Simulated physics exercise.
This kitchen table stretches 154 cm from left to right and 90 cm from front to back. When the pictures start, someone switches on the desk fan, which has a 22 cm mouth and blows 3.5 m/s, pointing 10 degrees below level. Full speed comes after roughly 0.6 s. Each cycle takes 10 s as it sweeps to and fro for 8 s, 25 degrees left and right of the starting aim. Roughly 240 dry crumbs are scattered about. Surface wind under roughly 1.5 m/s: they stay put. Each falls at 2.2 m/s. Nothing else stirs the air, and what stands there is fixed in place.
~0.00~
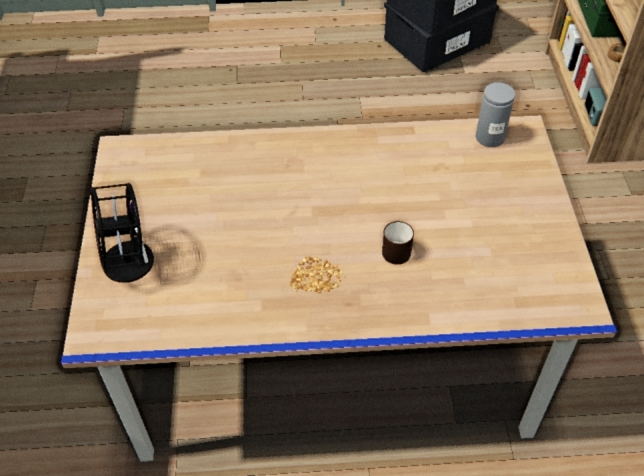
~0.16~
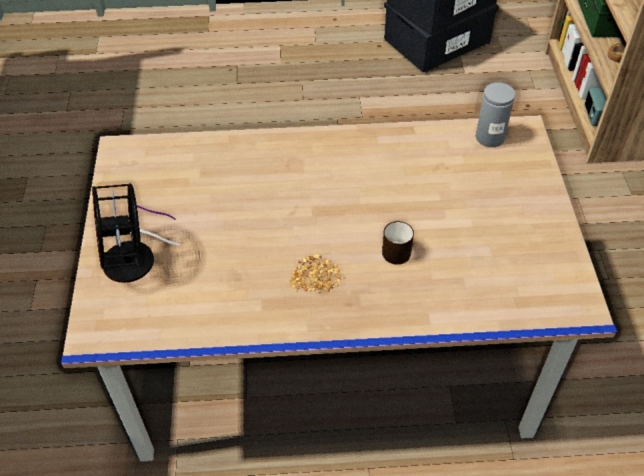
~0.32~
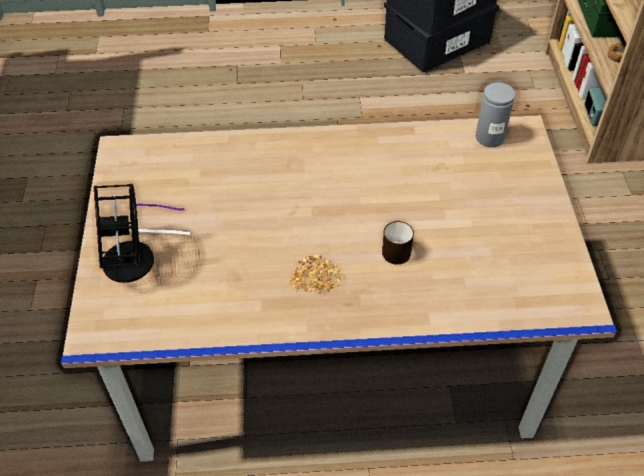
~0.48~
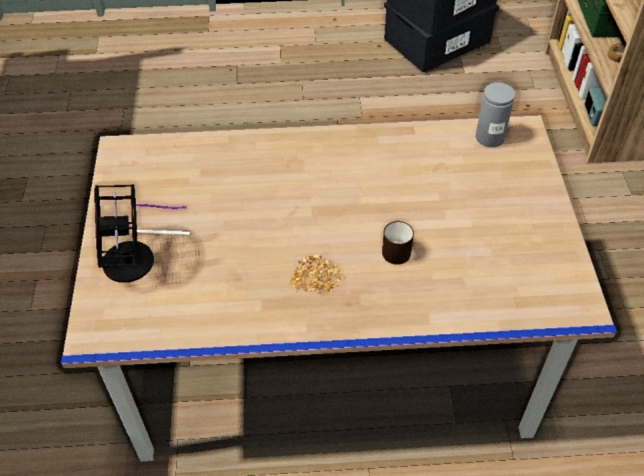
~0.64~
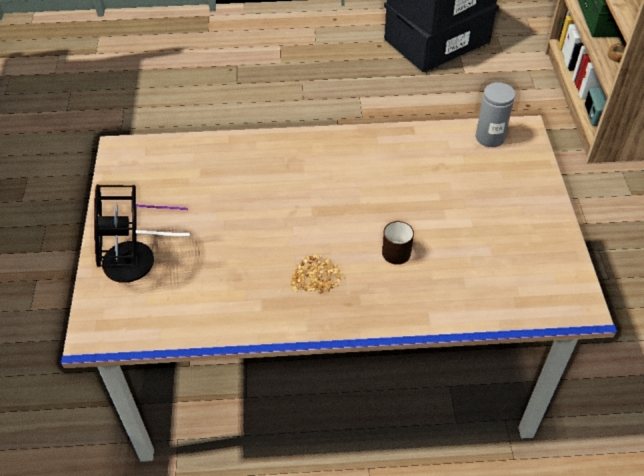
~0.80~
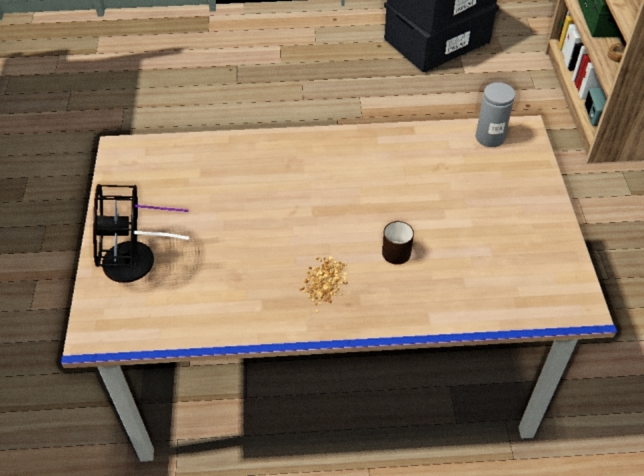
On a wooden kitchen table, a small black fan at the left started up and swung slightly towards the front while golden crumbs lay still, then many of them shifted a little to the right.
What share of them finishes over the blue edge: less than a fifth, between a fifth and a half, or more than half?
More than half.
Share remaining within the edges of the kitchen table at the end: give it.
Around 0 in a hundred remain.
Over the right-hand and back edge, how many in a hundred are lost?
Estimate: Right-hand ~ 2 %; back ~ 0 %.
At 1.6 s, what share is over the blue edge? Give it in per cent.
I'd put it at some 100 %.
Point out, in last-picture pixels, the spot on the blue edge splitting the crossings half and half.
The middle crossing sits close to (484, 340) in the last picture.
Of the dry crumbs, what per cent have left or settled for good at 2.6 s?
100 per cent.
After 1.6 s the count stands so, 95 % are over the blue edge.
After 2.6 s the count stands so, 97 % are over the blue edge.
After 4.4 s the count stands so, 97 % are over the blue edge.
After 8.0 s, at the end, 97 % are over the blue edge.
